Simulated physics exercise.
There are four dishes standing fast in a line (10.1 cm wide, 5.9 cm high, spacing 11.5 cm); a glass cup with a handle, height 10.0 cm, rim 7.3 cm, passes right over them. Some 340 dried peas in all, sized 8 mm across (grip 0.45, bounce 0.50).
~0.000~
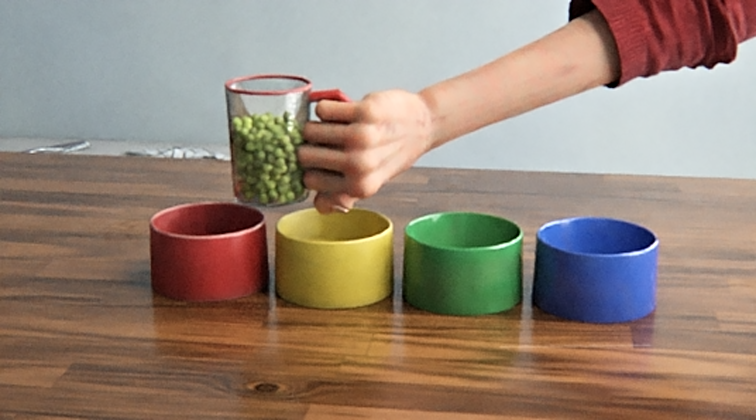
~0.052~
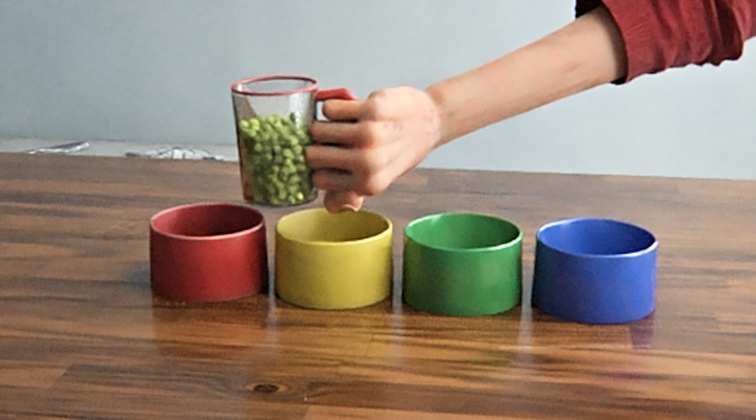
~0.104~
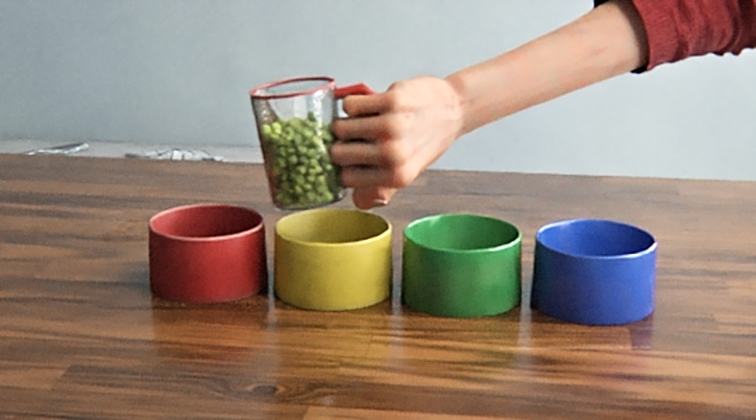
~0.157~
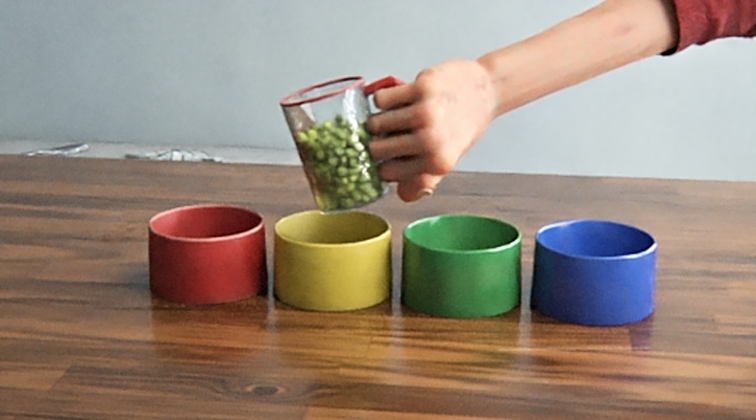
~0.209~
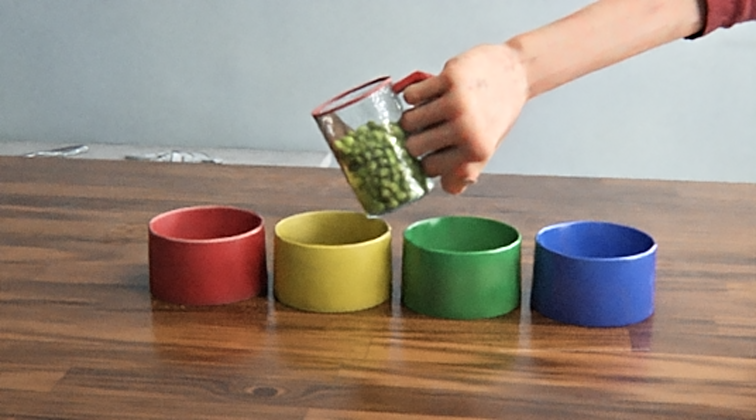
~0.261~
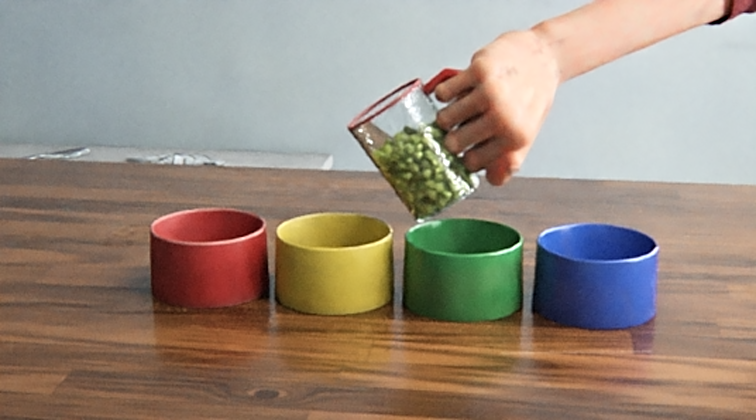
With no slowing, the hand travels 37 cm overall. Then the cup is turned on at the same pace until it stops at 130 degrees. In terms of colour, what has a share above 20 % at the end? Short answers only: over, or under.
Red under. Blue over. Green under. Yellow under. Counter over.
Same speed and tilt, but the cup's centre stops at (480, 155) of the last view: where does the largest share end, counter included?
Result: Biggest portion at green.
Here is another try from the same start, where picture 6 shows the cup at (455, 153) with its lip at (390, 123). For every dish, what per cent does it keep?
Per cent kept: Red 0, blue 80, green 0, yellow 0.
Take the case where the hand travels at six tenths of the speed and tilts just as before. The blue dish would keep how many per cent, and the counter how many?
Blue: 80; counter: 10.
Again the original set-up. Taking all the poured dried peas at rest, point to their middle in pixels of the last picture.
Close to pixel (604, 291).
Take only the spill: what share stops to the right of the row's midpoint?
Roughly 100 per cent of them.
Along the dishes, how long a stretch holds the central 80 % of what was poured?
I'd put it at close to 11 cm.
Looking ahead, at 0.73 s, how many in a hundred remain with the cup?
About 100 %.
Then, at 0.54 s, tilt 82 degrees; cup holds 100 %.
After 0.73 s, tilt 114 degrees; cup holds 100 %.
Then, at 1.03 s, tilt 130 degrees; cup holds 10 %, blue 70 %.
By 2.0 s all is still; red 0 %, blue 70 %, green 0 %, yellow 0 %, counter 30 %.
